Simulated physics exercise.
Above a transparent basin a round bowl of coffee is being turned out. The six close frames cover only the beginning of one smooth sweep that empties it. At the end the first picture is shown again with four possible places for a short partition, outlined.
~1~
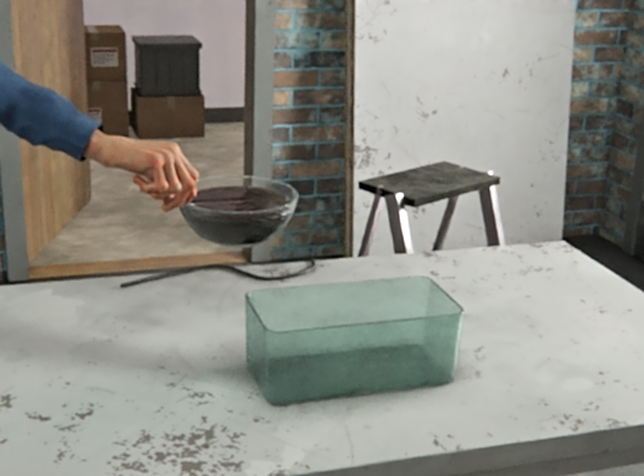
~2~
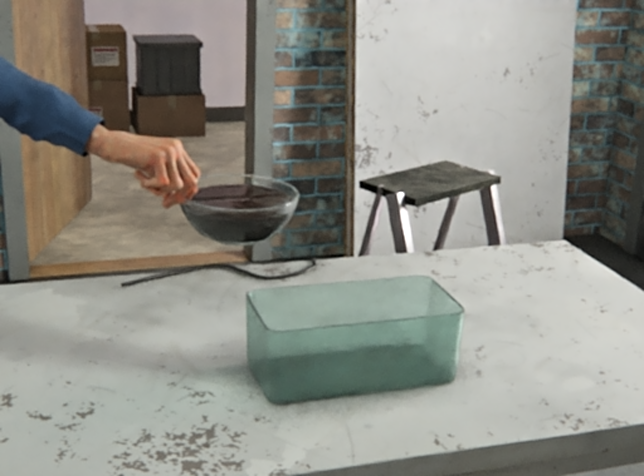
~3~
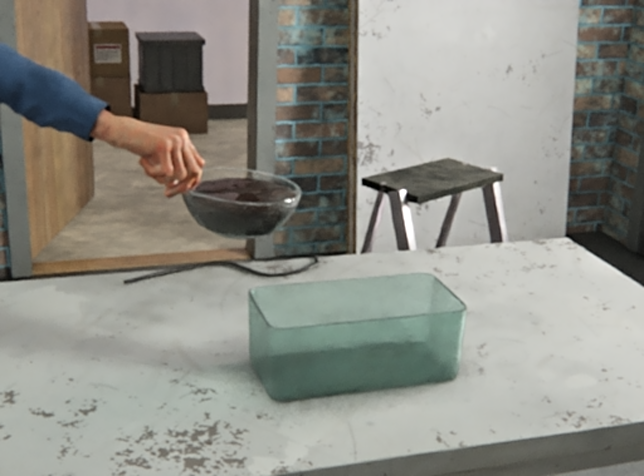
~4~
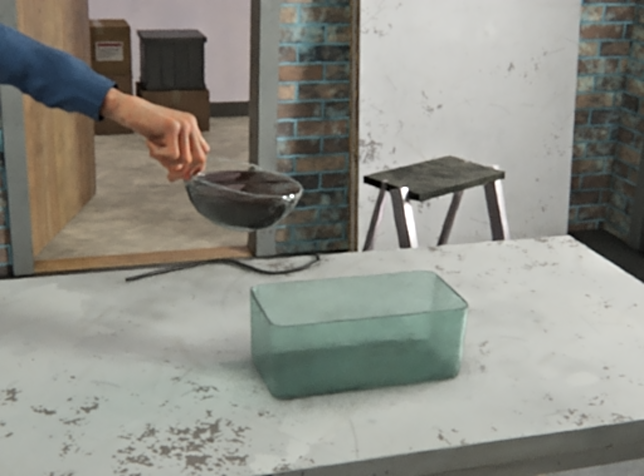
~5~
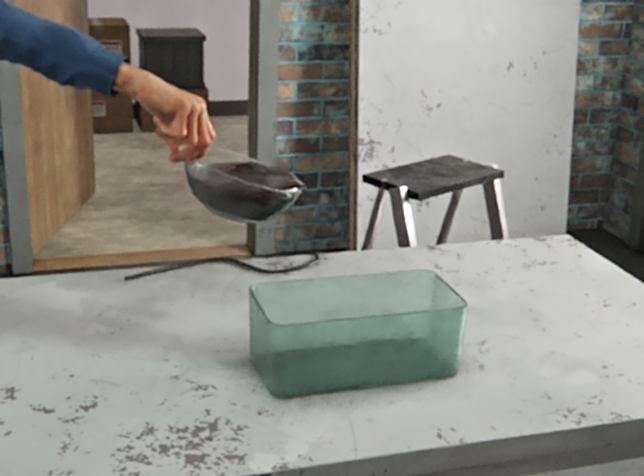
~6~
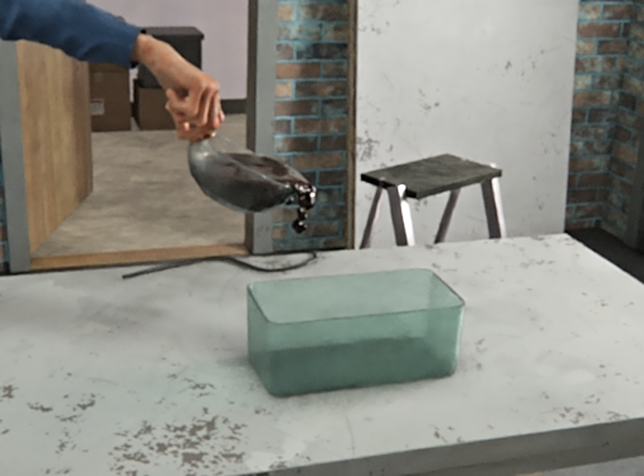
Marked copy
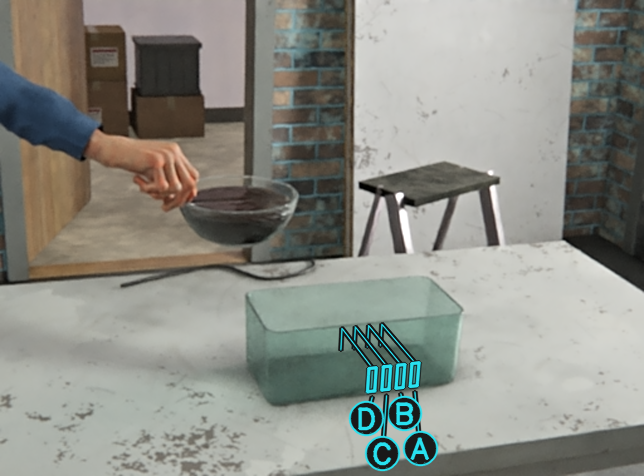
A glass bowl of dark liquid tilting rightward in a hand above a clear basin, the liquid starting to spill over its lip.
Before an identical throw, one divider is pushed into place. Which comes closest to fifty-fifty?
C beats the others.
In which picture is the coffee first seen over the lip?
Picture 5.
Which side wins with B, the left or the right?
More ends on the left.
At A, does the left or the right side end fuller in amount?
The left side.
On the marked copy, A at (414, 391); B at (400, 393); C at (386, 395); D at (372, 397).
With A, about 90 % ends left of the wall and 8 % right of it.
With B, about 81 % ends left of the wall and 17 % right of it.
With C, about 49 % ends left of the wall and 49 % right of it.
With D, about 26 % ends left of the wall and 72 % right of it.
